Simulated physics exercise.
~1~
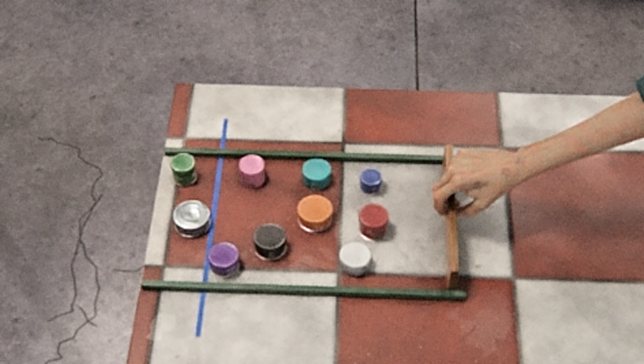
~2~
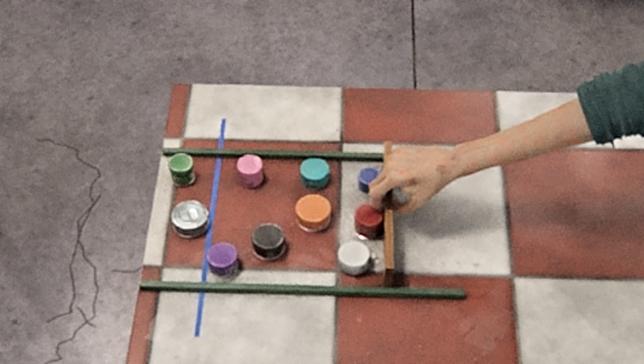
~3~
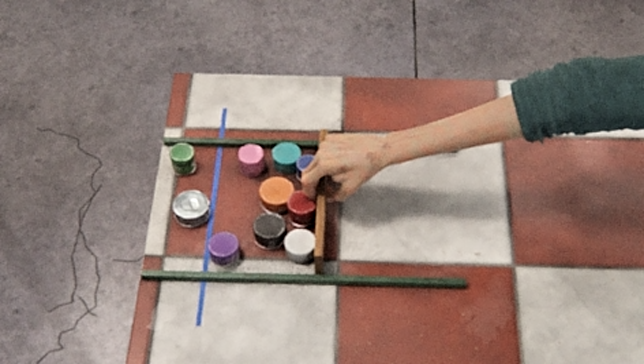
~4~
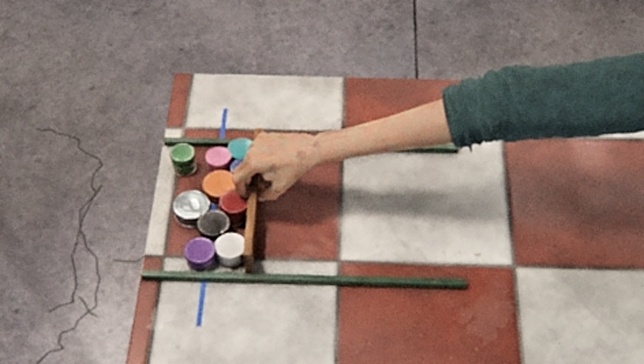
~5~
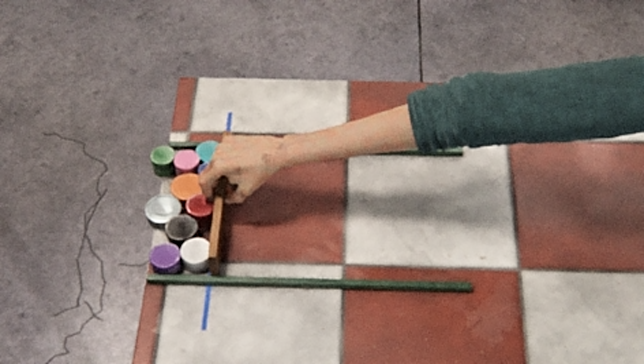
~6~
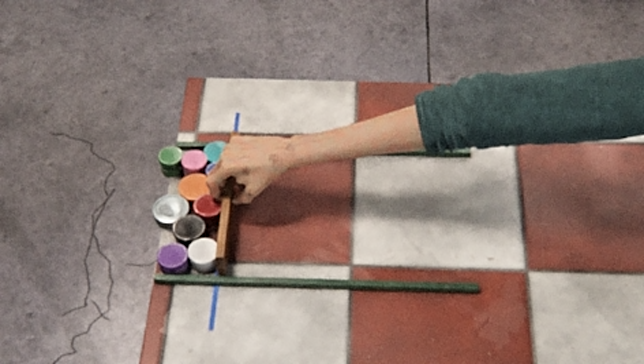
Hand pushing a wooden board left between green rails, sweeping colourful little pots into a cluster at the table's edge, none falling.
